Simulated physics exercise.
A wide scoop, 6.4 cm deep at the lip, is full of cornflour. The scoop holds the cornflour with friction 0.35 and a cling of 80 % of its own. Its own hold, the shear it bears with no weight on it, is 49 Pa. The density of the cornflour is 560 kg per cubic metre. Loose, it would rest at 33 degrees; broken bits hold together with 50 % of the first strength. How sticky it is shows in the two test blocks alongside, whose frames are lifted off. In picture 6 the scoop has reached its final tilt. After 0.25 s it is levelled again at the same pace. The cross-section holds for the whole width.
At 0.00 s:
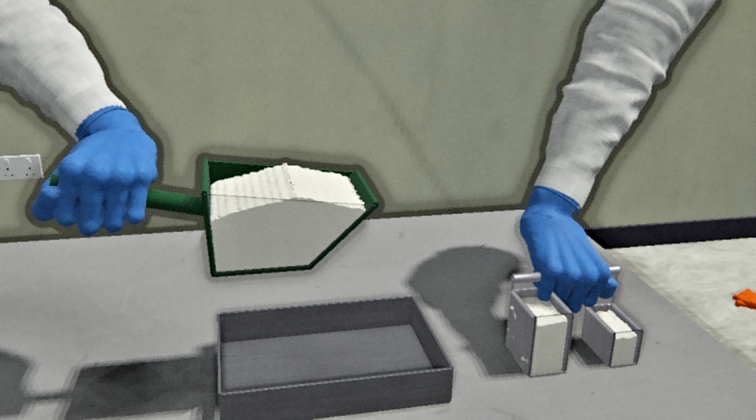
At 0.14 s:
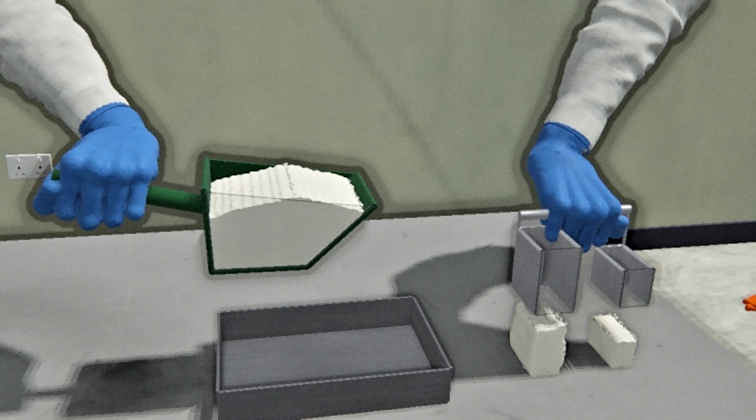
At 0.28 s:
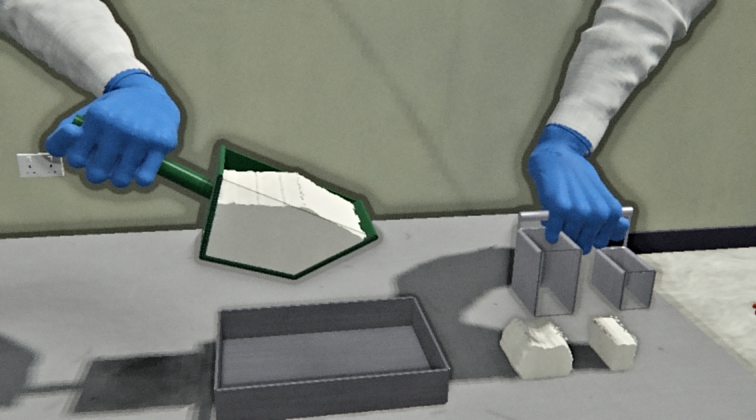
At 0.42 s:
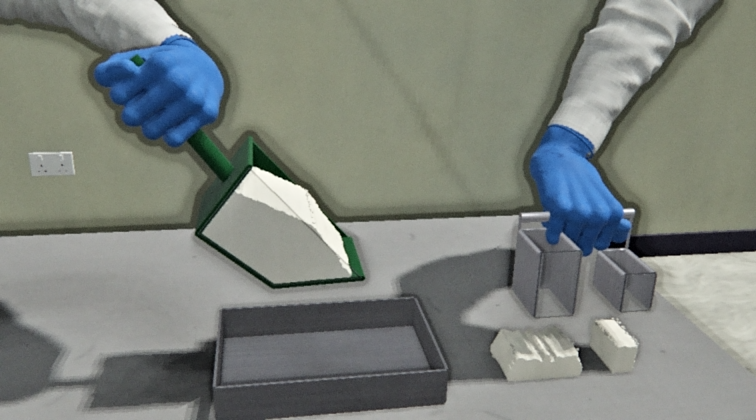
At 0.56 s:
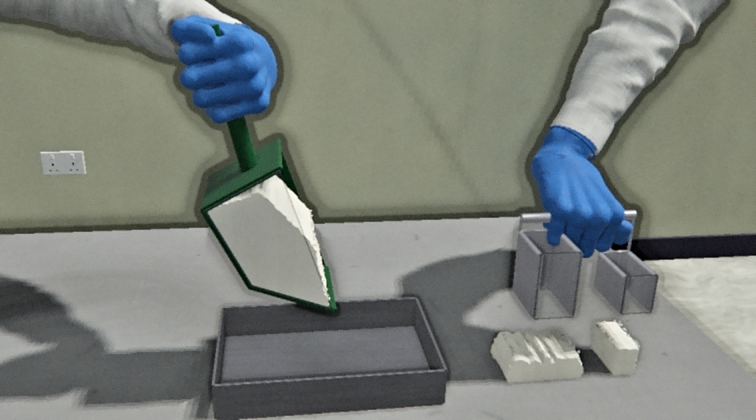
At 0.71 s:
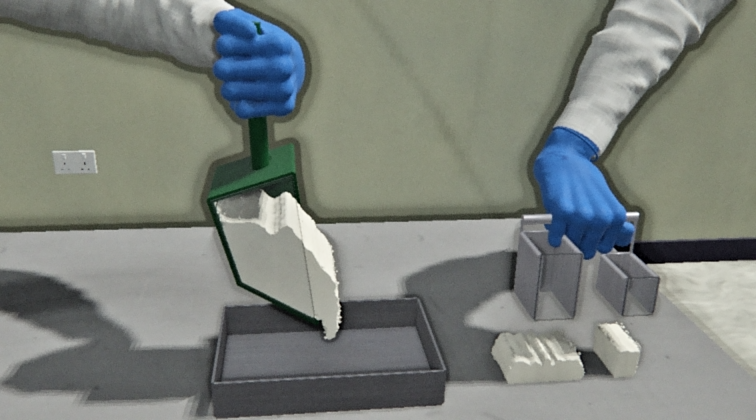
At the start, a blue-gloved hand holds a green scoop of white powder level above a grey tray while another lifts two clear moulds off white blocks. The left block slumps and spreads as the right keeps its shape, then the scoop tilts steeply and powder slides over its lowered lip.
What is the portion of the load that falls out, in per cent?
The portion of the load that falls out is near 91 %.
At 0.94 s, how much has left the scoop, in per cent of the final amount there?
About 70 %.
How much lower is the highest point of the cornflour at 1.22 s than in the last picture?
About 2.5 cm.
By 0.94 s, the scoop is at 75 degrees and 67 % has left it.
By 1.22 s, the scoop is at 45 degrees and 91 % has left it.
By 1.49 s, the scoop is at 3 degrees and 91 % has left it.
By 1.77 s, the scoop is at 0 degrees and 91 % has left it.
By 1.87 s, at the end, the scoop is at 0 degrees and 91 % has left it.
